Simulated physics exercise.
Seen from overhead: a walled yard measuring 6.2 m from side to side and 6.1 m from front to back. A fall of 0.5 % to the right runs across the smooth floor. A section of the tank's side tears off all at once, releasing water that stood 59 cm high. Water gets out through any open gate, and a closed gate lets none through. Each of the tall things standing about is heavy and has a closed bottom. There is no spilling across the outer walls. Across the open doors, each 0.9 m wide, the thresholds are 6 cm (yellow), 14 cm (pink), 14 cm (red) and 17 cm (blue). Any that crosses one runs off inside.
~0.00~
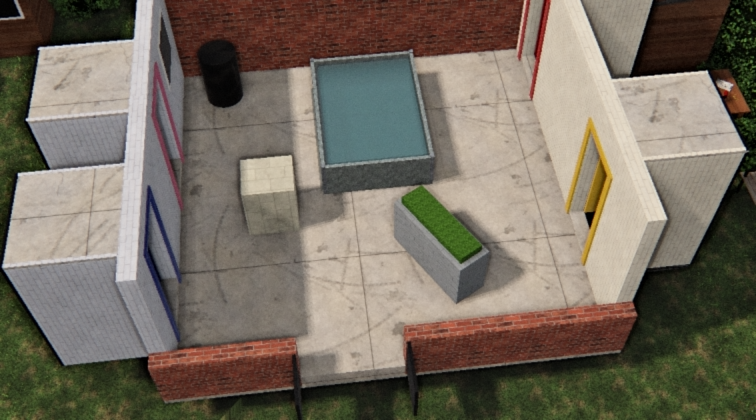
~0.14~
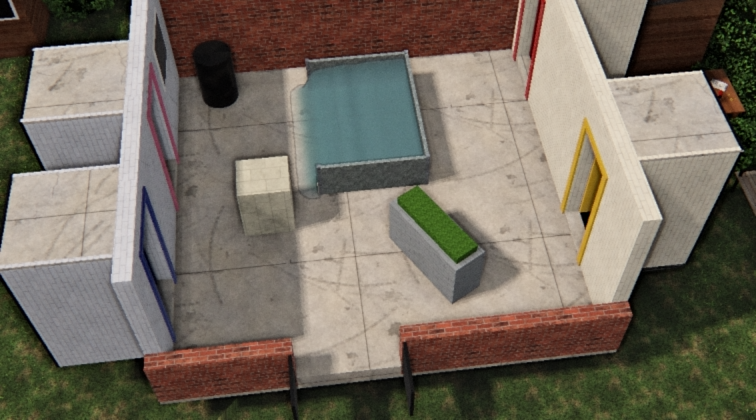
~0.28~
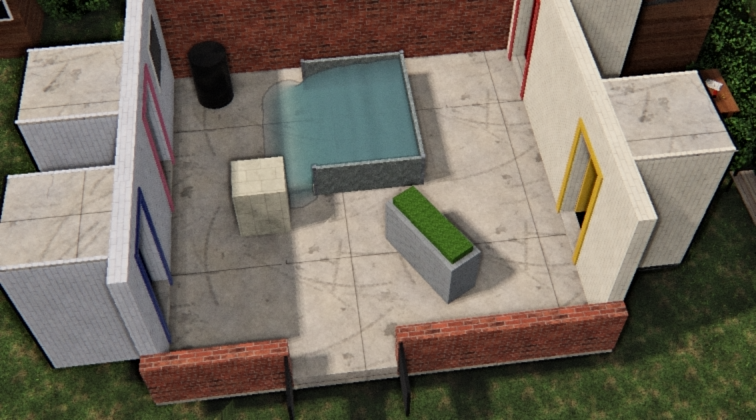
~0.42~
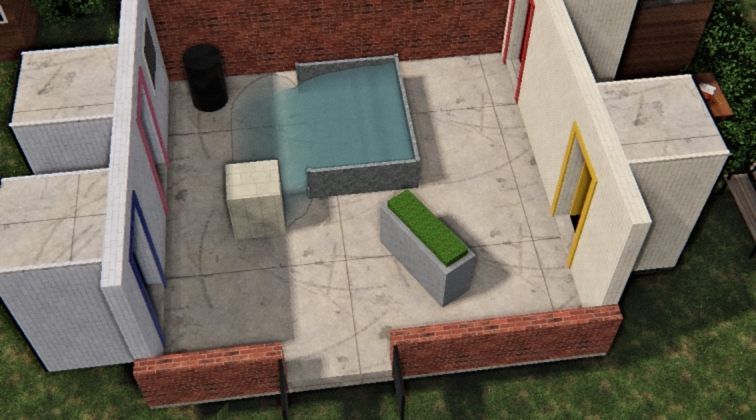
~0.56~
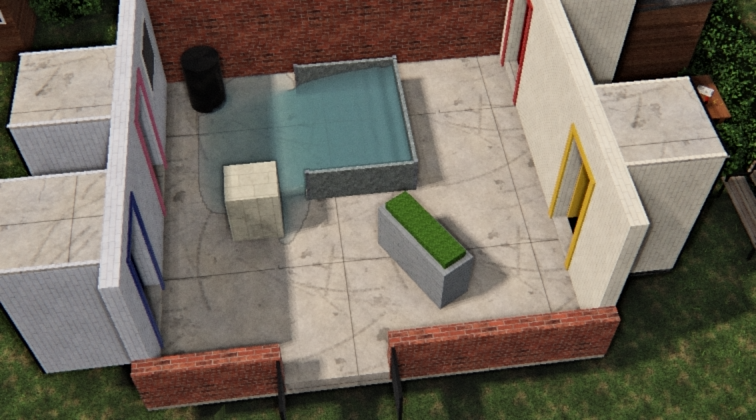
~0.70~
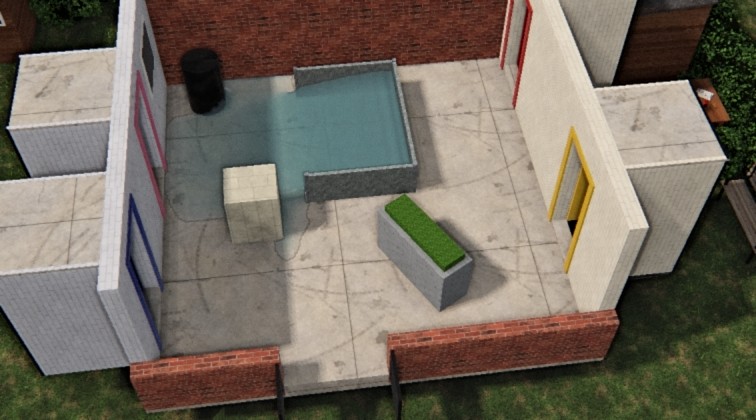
The clip opens on a walled yard seen from above, with a full, still tank of blue water near the back brick wall. The tank's left side gives way, and water pours out leftward across the pale floor, spreading around the cream block and the black barrel as a thin sheet.
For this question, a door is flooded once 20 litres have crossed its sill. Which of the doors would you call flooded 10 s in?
I would call the yellow door not flooded; I would call the pink door flooded; I would call the red door not flooded; I would call the blue door not flooded.
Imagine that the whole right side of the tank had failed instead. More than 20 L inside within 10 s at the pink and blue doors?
Compared with the limit, pink is lower and blue is lower.
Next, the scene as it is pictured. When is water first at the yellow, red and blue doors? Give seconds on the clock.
Yellow: 7.0 s; red: 4.5 s; blue: 1.8 s.
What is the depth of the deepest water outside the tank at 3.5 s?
About 26 cm at most.
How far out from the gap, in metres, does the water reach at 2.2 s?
About 4.4 m out.
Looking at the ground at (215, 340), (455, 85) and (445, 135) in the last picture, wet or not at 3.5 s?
In turn: Wet, still dry, dry.
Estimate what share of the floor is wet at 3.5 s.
Covered: Roughly 45 %.
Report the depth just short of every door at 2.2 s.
Measured in centimetres, the yellow door gives 0, the pink door 34, the red door 0 and the blue door 3.
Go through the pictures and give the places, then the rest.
In the first picture, the tank at (369, 110) is whole and still, 59 cm deep.
In the second picture, the front is at (306, 86), 1.3 m from the gap at (316, 129); 0.6 m2 of floor is under water; 59 cm left at the back of the tank.
In the third picture, water pours out at (312, 132) and has run 1.5 m, to (291, 205); typically 11 cm deep outside, 59 cm at the tank's back.
In the fourth picture, water pours out at (307, 136) and has run 1.8 m, to (287, 222); typically 10 cm deep outside, 59 cm at the tank's back.
In the fifth picture, the front is at (240, 78), 2.1 m from the gap at (305, 138); 4.9 m2 of floor is under water; 52 cm left at the back of the tank.
In the sixth picture, the front is at (179, 210), 2.4 m from the gap at (304, 140); 6.4 m2 of floor is under water; 50 cm left at the back of the tank.
After 1.4 s water covers 25 % of the floor and is deepest (40 cm) near (177, 140); yellow door not reached, pink door 36 cm at the sill, 53 L in, red door not reached, blue door not reached.
After 2.2 s water covers 30 % of the floor and is deepest (48 cm) near (168, 91); yellow door not reached, pink door 34 cm at the sill, 167 L in, red door not reached, blue door 3 cm at the sill, 0 L in.
After 3.5 s water covers 45 % of the floor and is deepest (26 cm) near (168, 91); yellow door not reached, pink door 21 cm at the sill, 246 L in, red door not reached, blue door 6 cm at the sill, 0 L in.
After 6.0 s water covers 70 % of the floor and is deepest (16 cm) near (160, 384); yellow door not reached, pink door 8 cm at the sill, 258 L in, red door 13 cm at the sill, 2 L in, blue door 9 cm at the sill, 0 L in.
After 10.0 s water covers 95 % of the floor and is deepest (12 cm) near (167, 112); yellow door 6 cm at the sill, 5 L in, pink door 9 cm at the sill, 258 L in, red door 5 cm at the sill, 3 L in, blue door 5 cm at the sill, 0 L in.
